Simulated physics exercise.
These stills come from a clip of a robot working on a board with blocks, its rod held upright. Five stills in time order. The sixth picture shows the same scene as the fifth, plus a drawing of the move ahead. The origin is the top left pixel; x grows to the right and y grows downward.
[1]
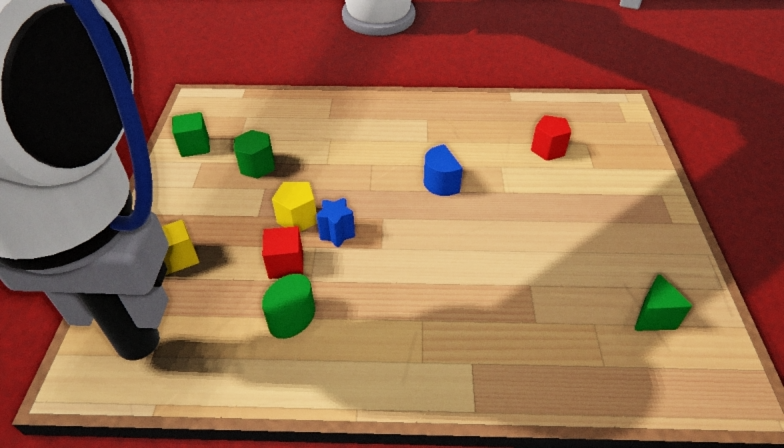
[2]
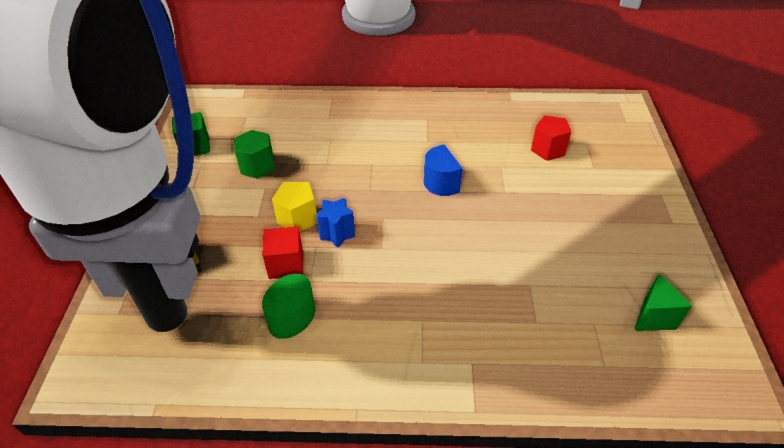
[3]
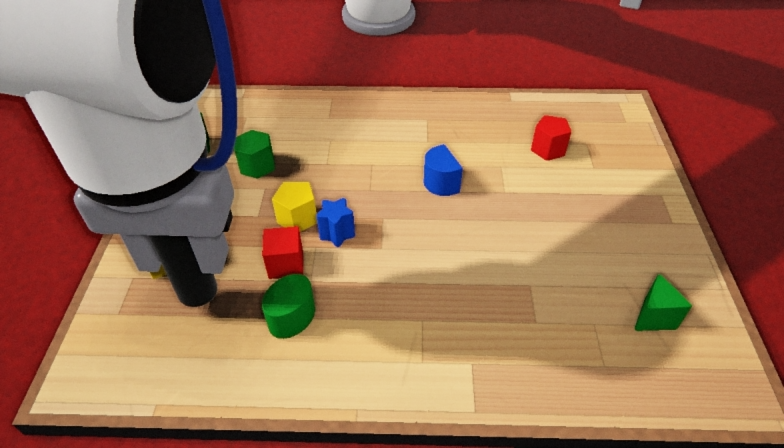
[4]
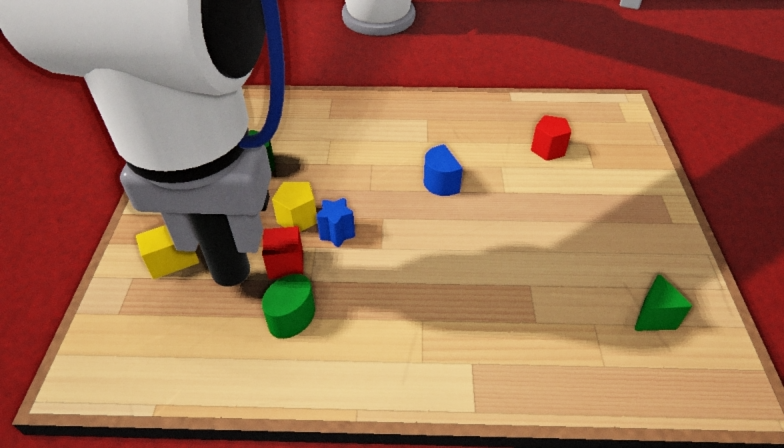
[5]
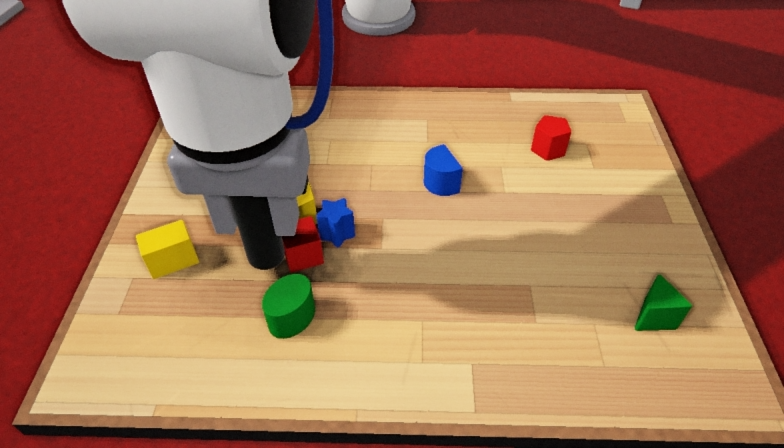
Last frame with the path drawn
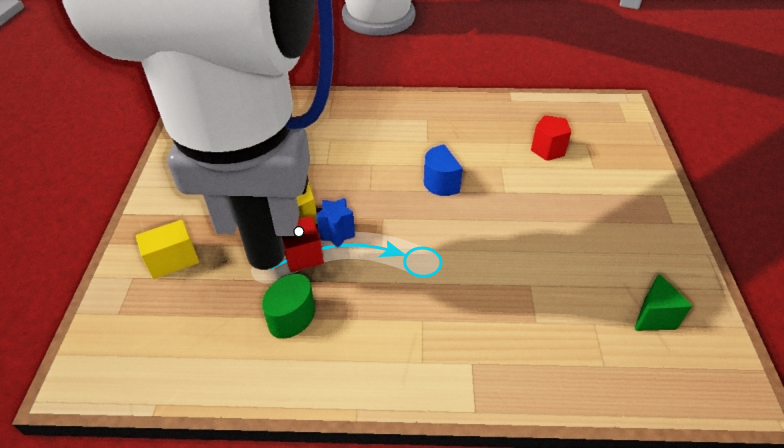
To begin with, a robot arm with a dark rod stands at the left of a wooden board scattered with coloured blocks. The rod moves right and slightly away across the board, passing the yellow block, then nudges the red block a little to the right, toward the blue star.
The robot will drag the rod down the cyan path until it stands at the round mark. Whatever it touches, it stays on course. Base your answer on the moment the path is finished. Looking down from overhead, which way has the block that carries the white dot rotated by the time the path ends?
Twists anticlockwise.
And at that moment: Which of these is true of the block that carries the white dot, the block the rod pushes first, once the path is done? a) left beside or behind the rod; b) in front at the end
My pick is a.
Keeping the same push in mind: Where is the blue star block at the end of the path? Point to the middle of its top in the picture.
Near (388, 176).
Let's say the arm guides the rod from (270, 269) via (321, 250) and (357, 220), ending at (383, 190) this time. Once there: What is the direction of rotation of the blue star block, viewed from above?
My answer: Clockwise.
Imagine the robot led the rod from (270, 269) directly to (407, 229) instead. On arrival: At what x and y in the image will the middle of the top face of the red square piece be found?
I'd say the red square piece ends with its top centre at (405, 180).
Path on the board, from (270, 269) over (320, 249) and (373, 247) to (423, 262); the dot is on the red square piece.
The first path, step by step. One third of the way, rod at (319, 237); red square piece at (347, 208), turned 25° anticlockwise; blue star block at (369, 190), turned 15° clockwise.
Two thirds of the way, rod at (374, 235); red square piece at (383, 198), turned 55° anticlockwise; blue star block at (388, 176), turned 15° anticlockwise.
At the end, rod at (423, 250); yellow five-sided block in place; red square piece at (383, 198), turned 55° anticlockwise; blue star block at (388, 176), turned 15° anticlockwise.
